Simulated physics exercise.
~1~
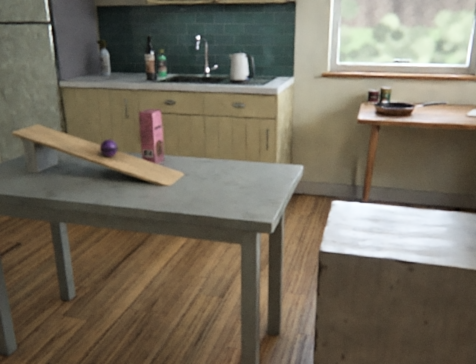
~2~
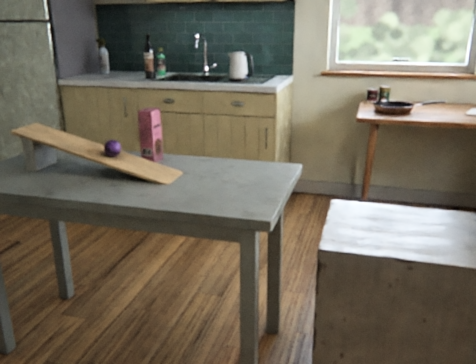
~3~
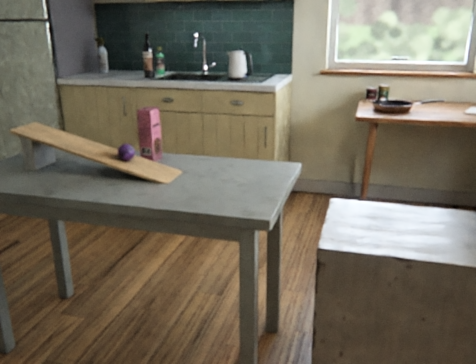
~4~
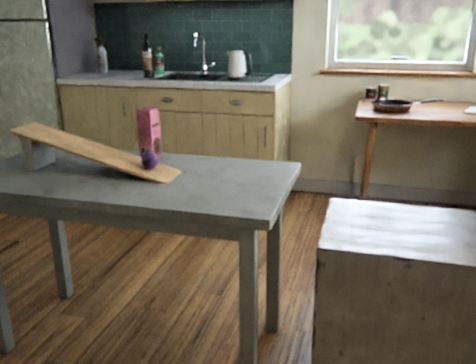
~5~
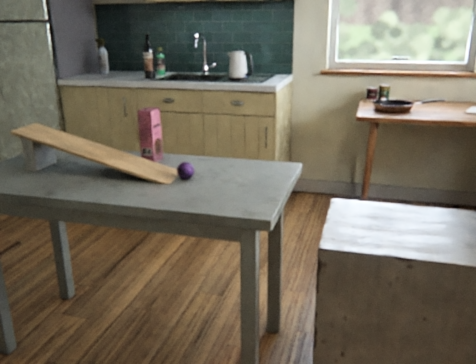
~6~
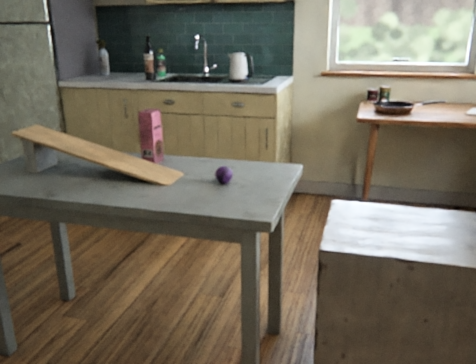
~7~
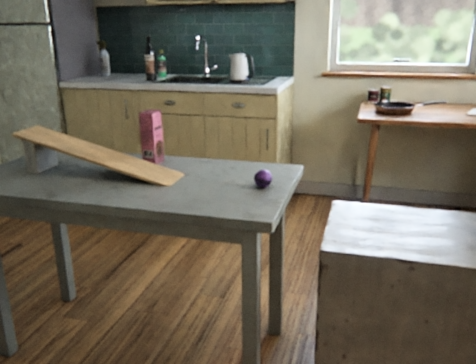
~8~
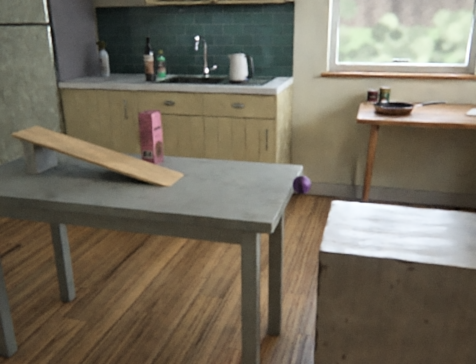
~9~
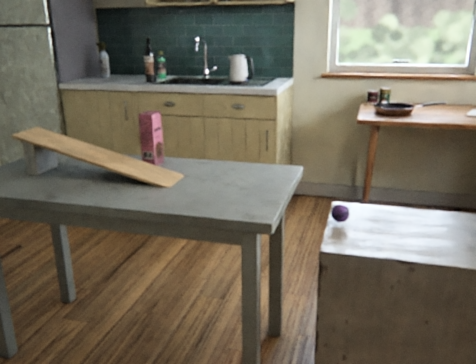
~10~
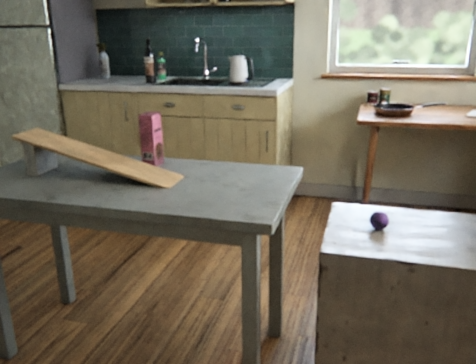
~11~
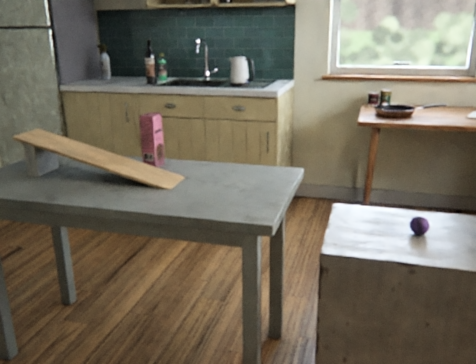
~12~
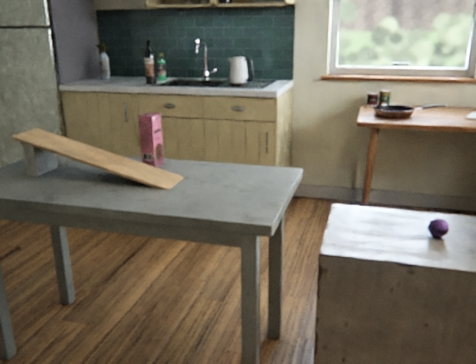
At first, a purple ball sits partway down a wooden ramp on a grey table in a kitchen, with a pink carton standing close by. The ball rolls down the ramp to the right, passes in front of the carton and reaches the tabletop. It keeps rolling across the table and goes off the right end. Dropping across the gap, it comes down on the pale top of a lower cabinet. The ball then continues to the right along that top, ending near its right side, while the carton still stands on the table.
